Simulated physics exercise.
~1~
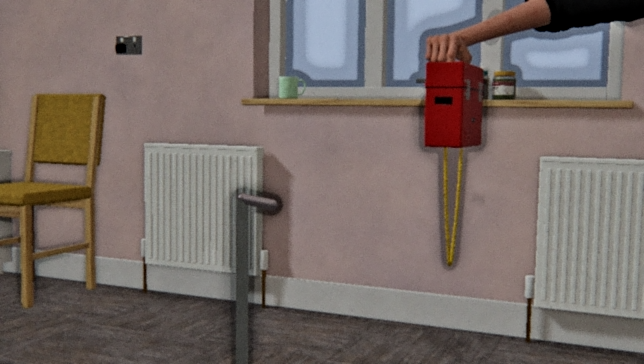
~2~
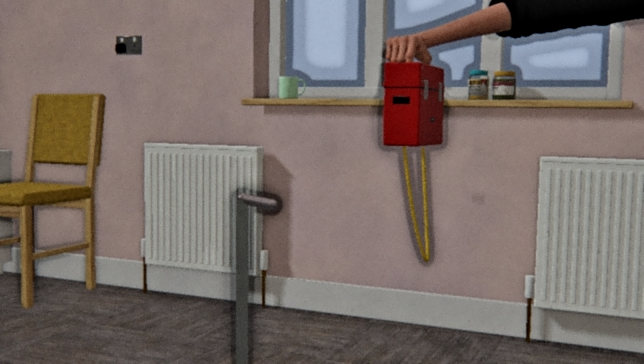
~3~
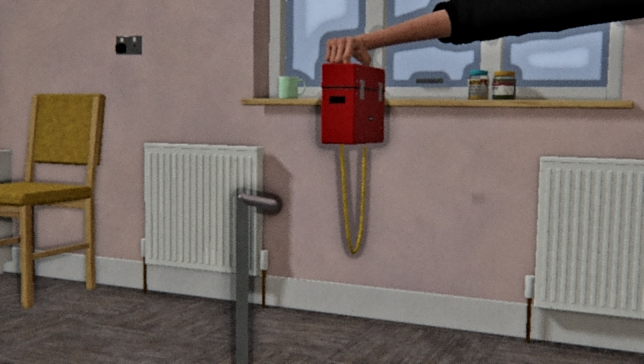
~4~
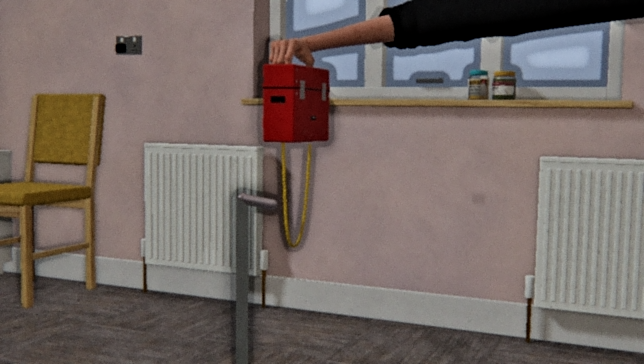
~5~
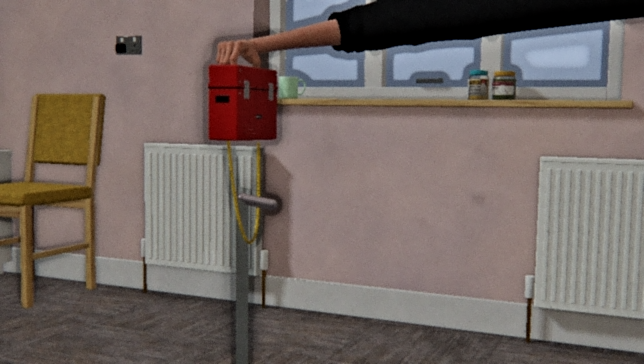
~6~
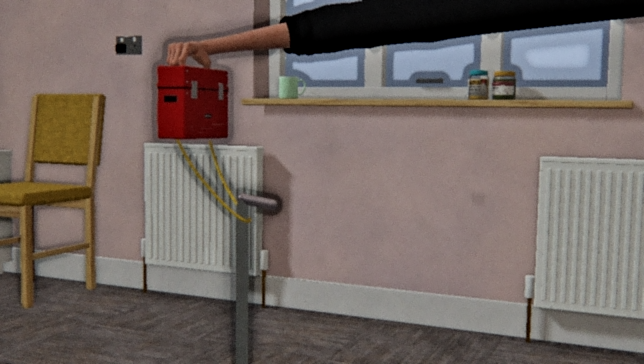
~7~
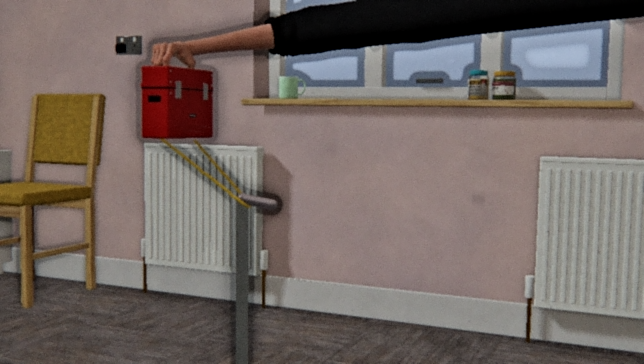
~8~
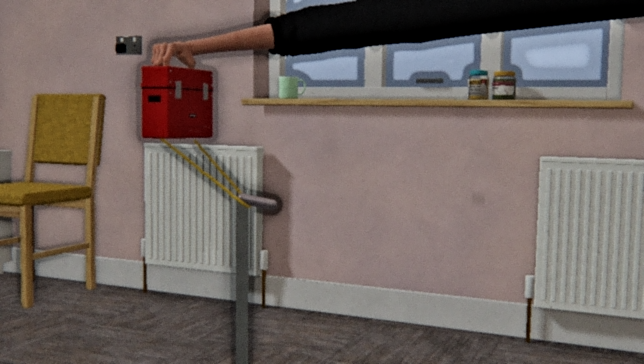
A red case carried left by a hand stops as its dangling loop catches a post.
